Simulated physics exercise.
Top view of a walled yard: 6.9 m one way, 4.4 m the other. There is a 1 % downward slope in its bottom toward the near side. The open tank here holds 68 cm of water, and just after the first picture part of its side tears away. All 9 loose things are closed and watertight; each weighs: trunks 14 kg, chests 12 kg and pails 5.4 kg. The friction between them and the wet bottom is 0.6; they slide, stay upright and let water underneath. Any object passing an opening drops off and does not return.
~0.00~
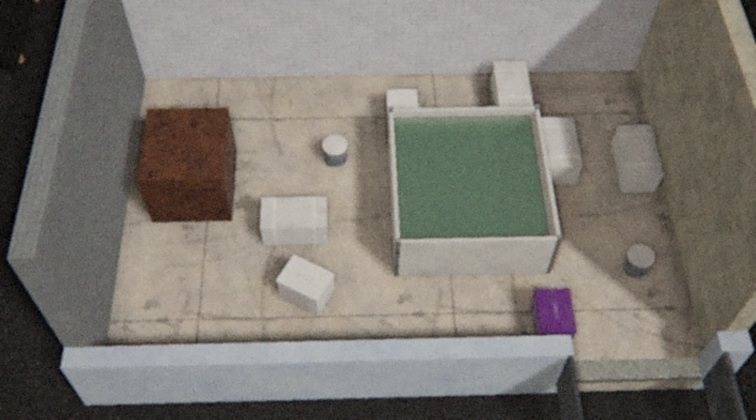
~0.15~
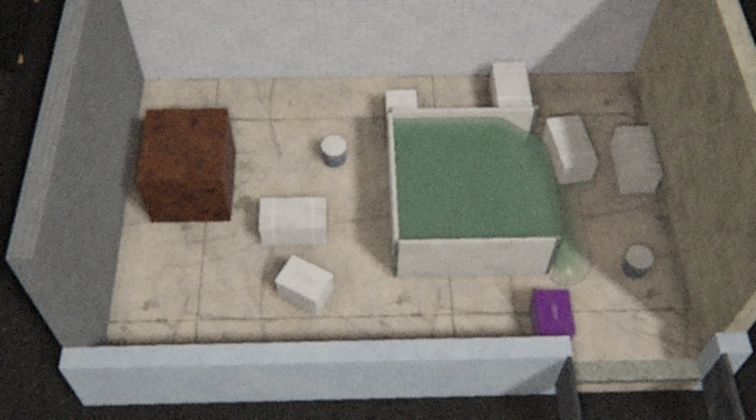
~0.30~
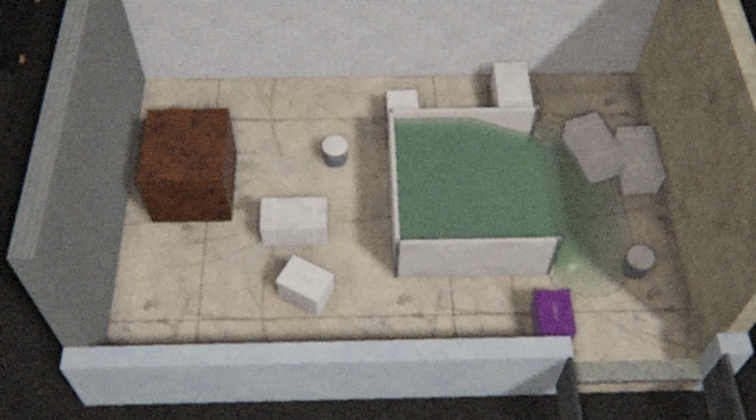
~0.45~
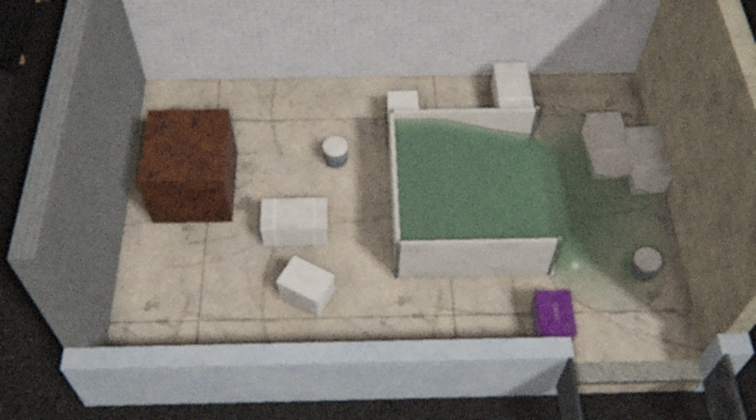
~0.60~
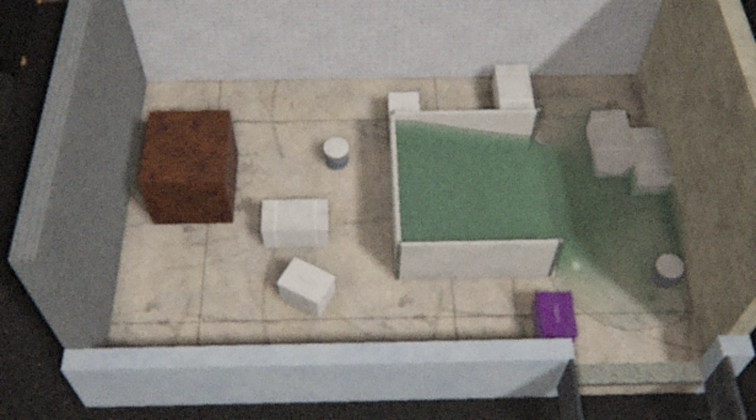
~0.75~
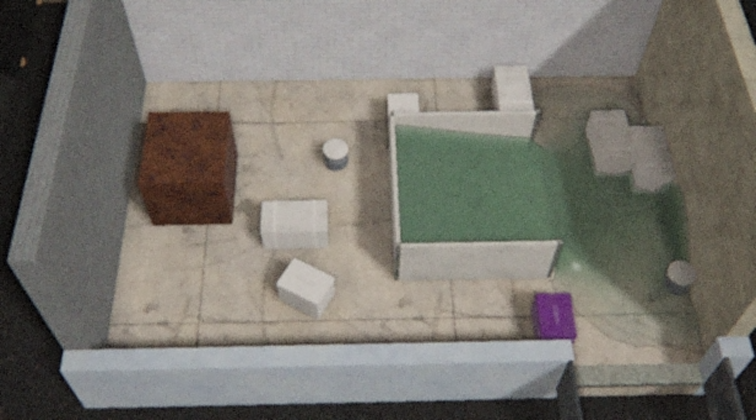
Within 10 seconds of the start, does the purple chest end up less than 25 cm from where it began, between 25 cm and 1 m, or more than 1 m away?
The purple chest ends up less than 25 cm away.
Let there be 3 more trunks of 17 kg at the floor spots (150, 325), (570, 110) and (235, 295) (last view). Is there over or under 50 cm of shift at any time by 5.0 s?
Note, same order as listed: Inside the limit, beyond the limit, inside the limit.
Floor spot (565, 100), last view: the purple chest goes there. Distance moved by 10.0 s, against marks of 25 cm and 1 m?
I'd say it lands far off.
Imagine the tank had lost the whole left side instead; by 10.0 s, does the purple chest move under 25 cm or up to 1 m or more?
My answer is that the purple chest is flushed far out.
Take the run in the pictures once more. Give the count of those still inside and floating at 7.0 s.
At that point I count 4.
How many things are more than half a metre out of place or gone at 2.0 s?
By that time the total stands at 3.
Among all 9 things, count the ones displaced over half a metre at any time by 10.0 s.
The total is 6.
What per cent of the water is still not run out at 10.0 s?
Close to 50 in a hundred parts remain.
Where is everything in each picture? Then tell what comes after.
The first picture shows the purple chest at (556, 310), on the bottom; 3.4 m2 under water; 0 of 9 have shifted.
The second picture shows the purple chest at (555, 311) rests on the ground; water covers 4.4 m2; 1 of 9 have shifted.
The third picture shows the purple chest at (556, 311) rests on the ground; water covers 5.8 m2; 1 of 9 have shifted.
The fourth picture shows the purple chest at (556, 311), on the bottom; 7.2 m2 under water; 3 of 9 have shifted.
The fifth picture shows the purple chest at (557, 313), on the bottom; 8.3 m2 under water; 3 of 9 have shifted.
The sixth picture shows the purple chest at (556, 314) rests on the ground; 9.3 m2 under water; 3 of 9 have shifted.
After 2.0 s the purple chest is near (556, 314), 0.0 m from its start, aground; 1 of 9 are out; 2 afloat.
After 4.5 s the purple chest is near (553, 314), 0.0 m from its start, aground; 1 of 9 are out; 3 afloat.
After 7.0 s the purple chest is near (552, 314), 0.0 m from its start, aground; 1 of 9 are out; 4 afloat.
After 10.0 s the purple chest is near (552, 314), 0.0 m from its start, aground; 1 of 9 are out; 3 afloat.
